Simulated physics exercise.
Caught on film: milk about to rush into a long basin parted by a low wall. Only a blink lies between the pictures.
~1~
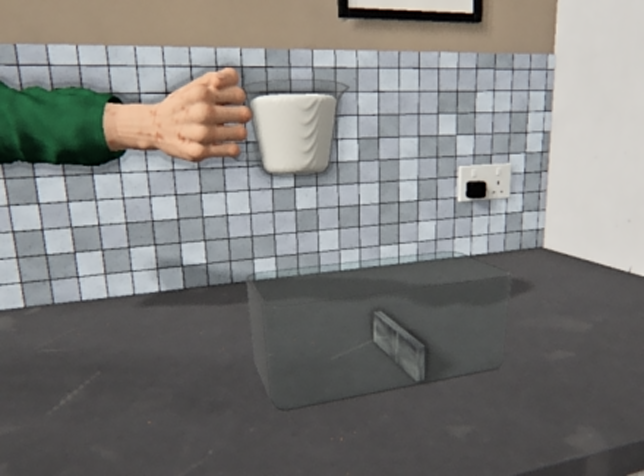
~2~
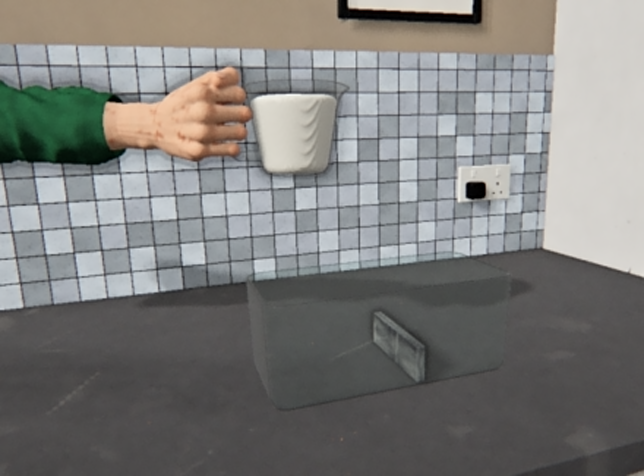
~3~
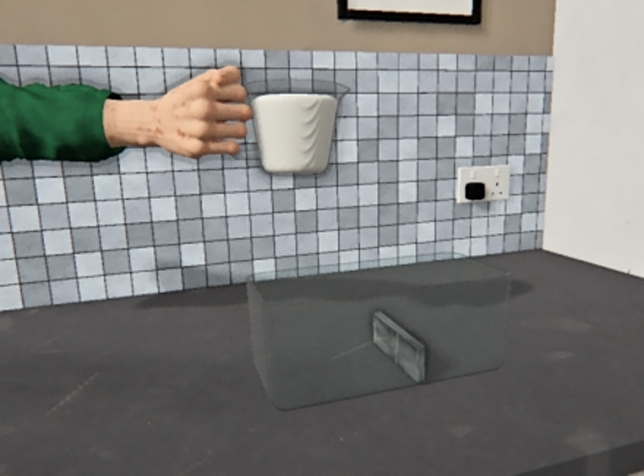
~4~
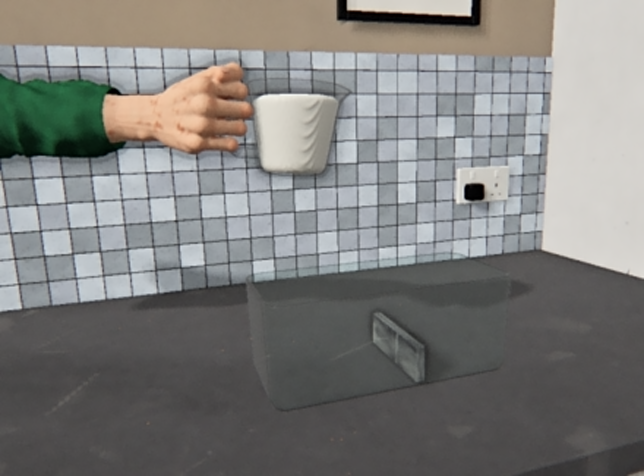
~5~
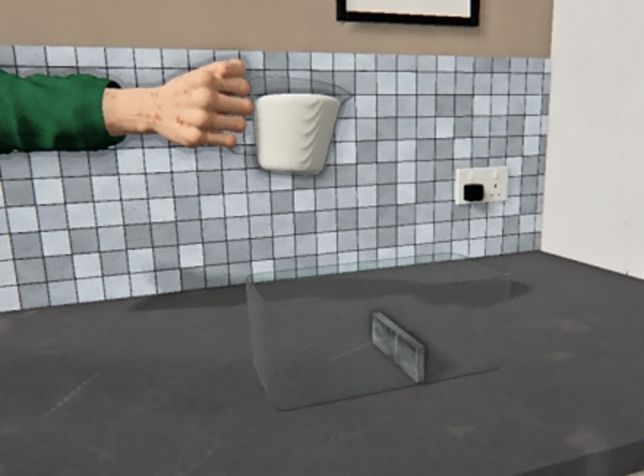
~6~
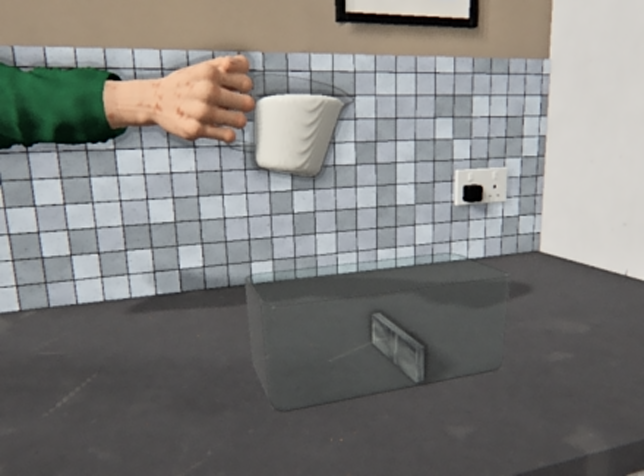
To begin with, a hand in a green sleeve is beside an upright, pale ribbed cup, above a clear basin with a low wall inside on a dark counter. The cup barely changes at first, then leans slightly to the right, its right rim dipping a little as the hand rises slightly.
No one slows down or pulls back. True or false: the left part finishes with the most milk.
False; the right part has the most.
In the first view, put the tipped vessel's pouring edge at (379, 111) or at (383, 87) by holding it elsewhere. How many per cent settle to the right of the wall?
About 85 per cent, then about 90 per cent.
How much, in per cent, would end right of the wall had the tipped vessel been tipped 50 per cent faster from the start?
Near 45 %.
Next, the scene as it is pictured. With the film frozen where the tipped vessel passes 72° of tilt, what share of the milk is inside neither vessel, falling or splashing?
It's close to 30 per cent.
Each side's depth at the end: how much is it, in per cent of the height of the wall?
20 left, 40 right, give or take.
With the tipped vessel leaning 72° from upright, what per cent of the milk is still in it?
Some 65 per cent has not yet come out.
A moment on, the tilt is 72° and 63 per cent is still to pour, 1 is left of the wall and 8 right of it.
Next, the tilt is 110° and 6 per cent is still to pour, 18 is left of the wall and 60 right of it.
Then the tilt is 117° and 0 per cent is still to pour, 35 is left of the wall and 64 right of it.
Later the tilt is 117° and 0 per cent is still to pour, 35 is left of the wall and 64 right of it.
In the end 35 per cent lies left of the wall, 64 right of it and 1 outside.
